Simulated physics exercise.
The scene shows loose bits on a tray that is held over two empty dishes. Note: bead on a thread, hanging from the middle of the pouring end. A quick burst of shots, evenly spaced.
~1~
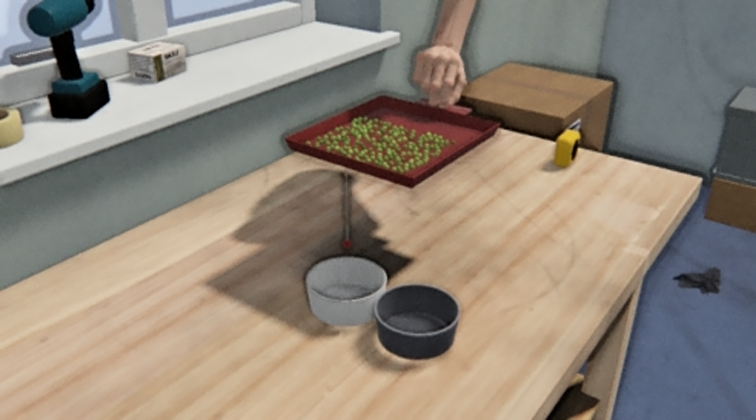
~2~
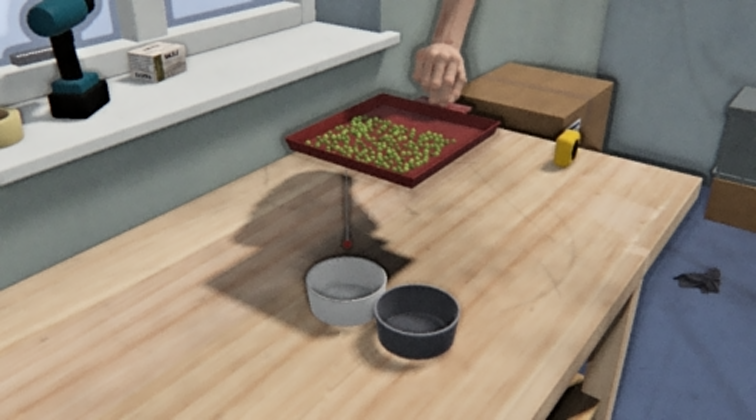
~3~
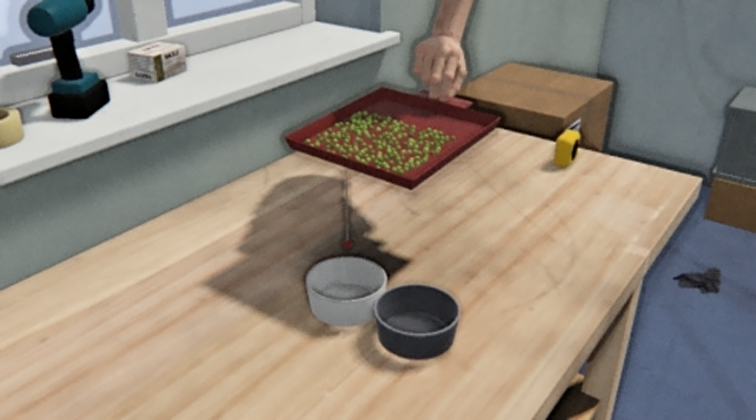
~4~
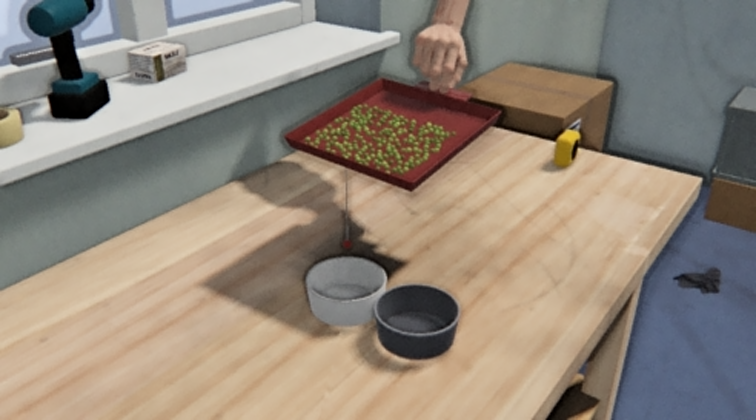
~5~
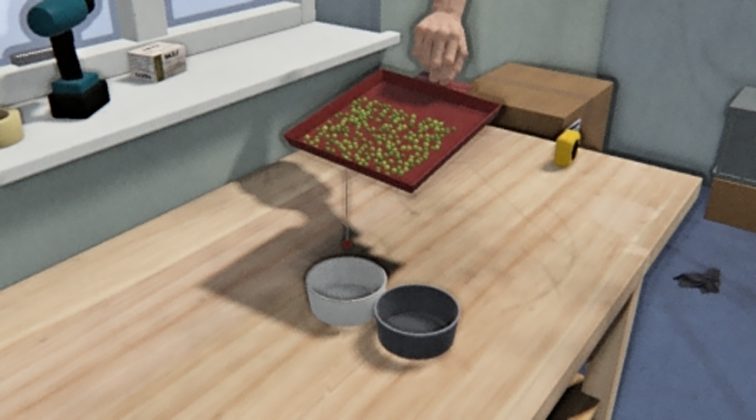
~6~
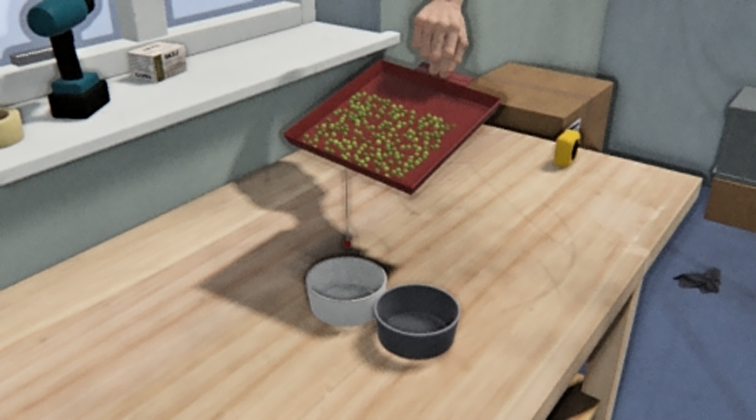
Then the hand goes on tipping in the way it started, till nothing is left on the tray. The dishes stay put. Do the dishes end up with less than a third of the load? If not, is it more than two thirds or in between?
The catch sits mid-range.
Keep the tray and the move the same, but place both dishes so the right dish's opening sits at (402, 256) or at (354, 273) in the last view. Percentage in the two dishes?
The first try yields 10% and the second yields 50%.
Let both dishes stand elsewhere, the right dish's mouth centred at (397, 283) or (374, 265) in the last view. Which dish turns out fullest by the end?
First try, the dish at right; second try, the dish at right.
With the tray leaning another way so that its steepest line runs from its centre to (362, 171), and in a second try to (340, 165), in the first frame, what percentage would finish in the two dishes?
Roughly 80 % in the first case and 30 % in the second.
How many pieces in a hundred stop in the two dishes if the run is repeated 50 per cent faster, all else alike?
Estimate: Some 40%.
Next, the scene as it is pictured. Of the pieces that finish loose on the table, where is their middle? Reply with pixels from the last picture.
Close to (410, 295).
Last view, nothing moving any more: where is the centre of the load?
Somewhere close to (376, 301) in the last picture.
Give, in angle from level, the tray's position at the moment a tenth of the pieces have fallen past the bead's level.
At about 90°.
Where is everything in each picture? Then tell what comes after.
Corners of the pouring end at (290, 138) and (412, 175), level; middle of the load at (384, 145), dried peas; left dish at (321, 308); right dish at (393, 342); bead on its thread at (347, 244), in the first picture.
Corners of the pouring end at (290, 137) and (412, 175), level; middle of the load at (384, 144), in the second picture.
Corners of the pouring end at (290, 137) and (412, 177), tipped barely, lowest at the right corner; middle of the load at (384, 142), in the third picture.
Corners of the pouring end at (290, 135) and (412, 179), tipped a little, lowest at the right corner; middle of the load at (384, 139), in the fourth picture.
Corners of the pouring end at (289, 134) and (411, 181), tipped a little, lowest at the right corner; middle of the load at (383, 136), in the fifth picture.
Corners of the pouring end at (289, 133) and (411, 184), tipped clearly, lowest at the right corner; middle of the load at (383, 135); left dish at (321, 308); right dish at (393, 342), in the sixth picture.
Soon after the last picture, tray tipped steeply; nearly all on the tray; a stray few in the air.
A little later, tray tipped right over; a small part on the tray; a small part in the right dish; about a third in the left dish; about a quarter outside both; about a third in the air.
Later still, tray tipped past a quarter turn; a small part in the right dish; about half in the left dish; about half outside both.
At rest, tray tipped past a quarter turn; a small part in the right dish; about half in the left dish; about half outside both.
